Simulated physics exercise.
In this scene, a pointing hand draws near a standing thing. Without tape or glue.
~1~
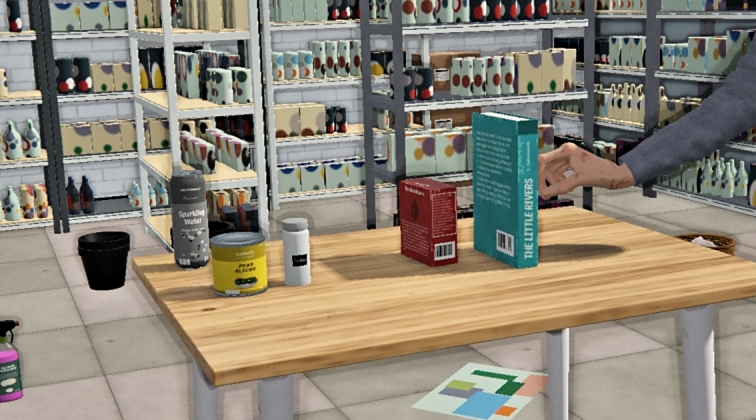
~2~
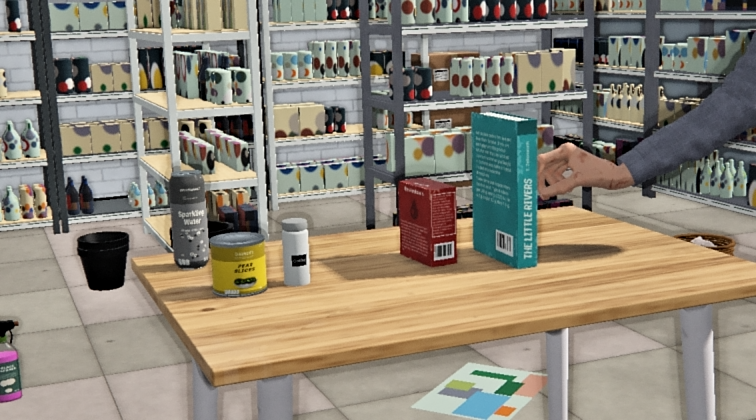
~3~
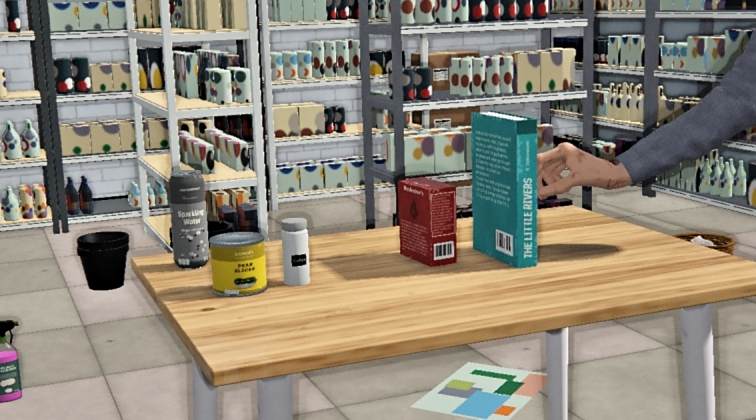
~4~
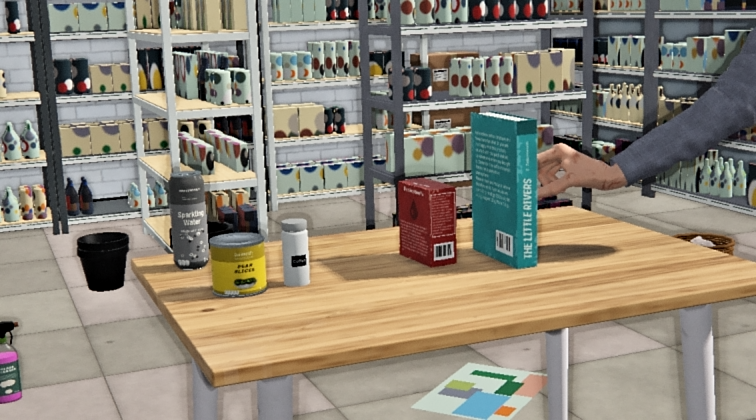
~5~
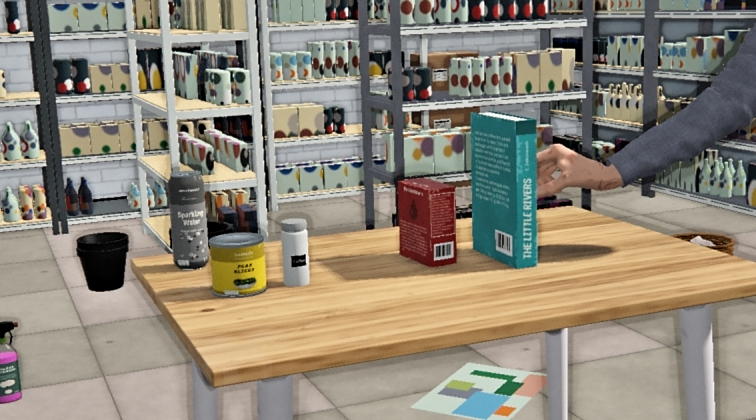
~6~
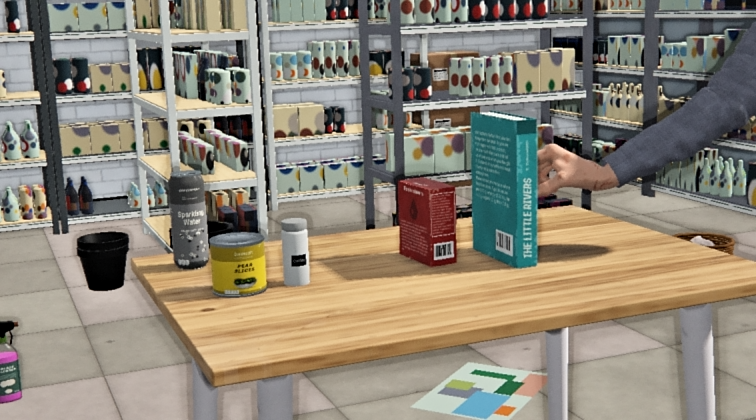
A hand stays beside a standing turquoise book on a wooden table, barely moving.
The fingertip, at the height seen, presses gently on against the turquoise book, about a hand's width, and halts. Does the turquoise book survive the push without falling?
It will lose its balance.
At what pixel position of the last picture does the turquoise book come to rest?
Around (418, 225).
Then, 0.40 s after the last picture, turquoise book tipped 19° from how it was near (482, 190).
Then, 0.60 s after the last picture, turquoise book tipped 50° from how it was near (450, 210).
Then, 0.70 s after the last picture, turquoise book on its side near (429, 224).
Then, 1.10 s after the last picture, turquoise book on its side near (417, 225).
At rest, tipped over on the table, turquoise book. Seen from the same camera at the end, turquoise book near (418, 225).
